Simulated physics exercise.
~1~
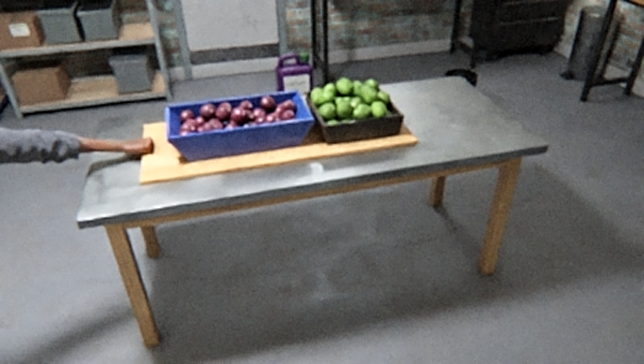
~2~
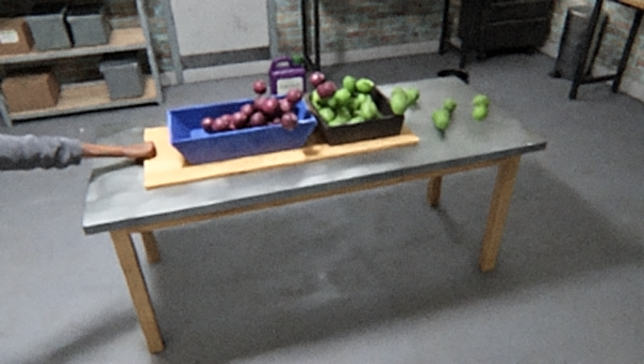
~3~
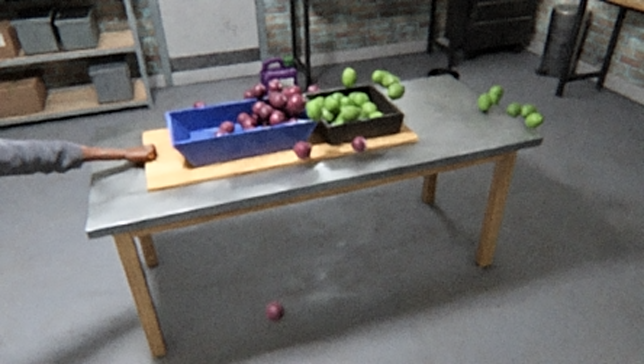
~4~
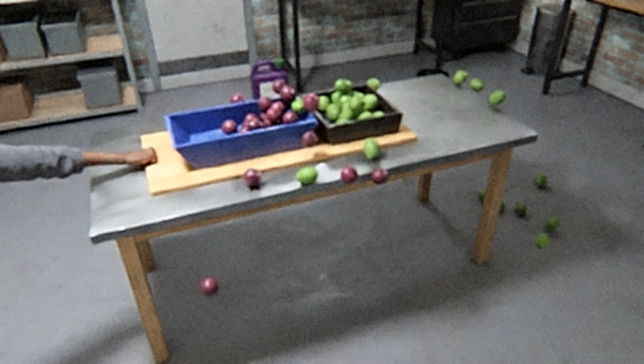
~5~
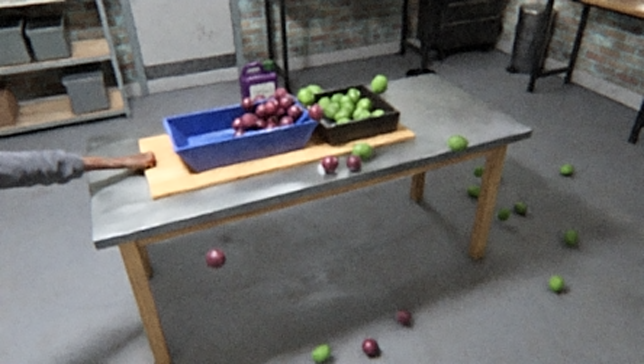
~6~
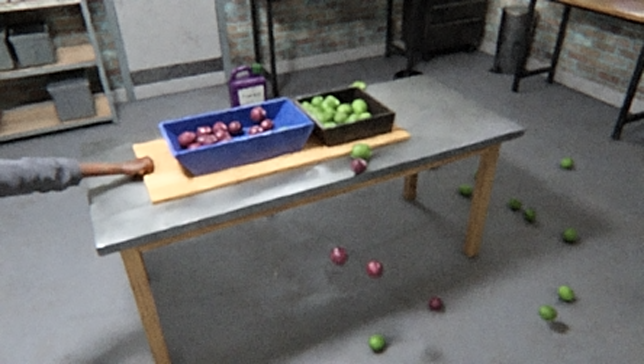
Limes and red onions spill from two baskets on a hand-held board onto the floor.
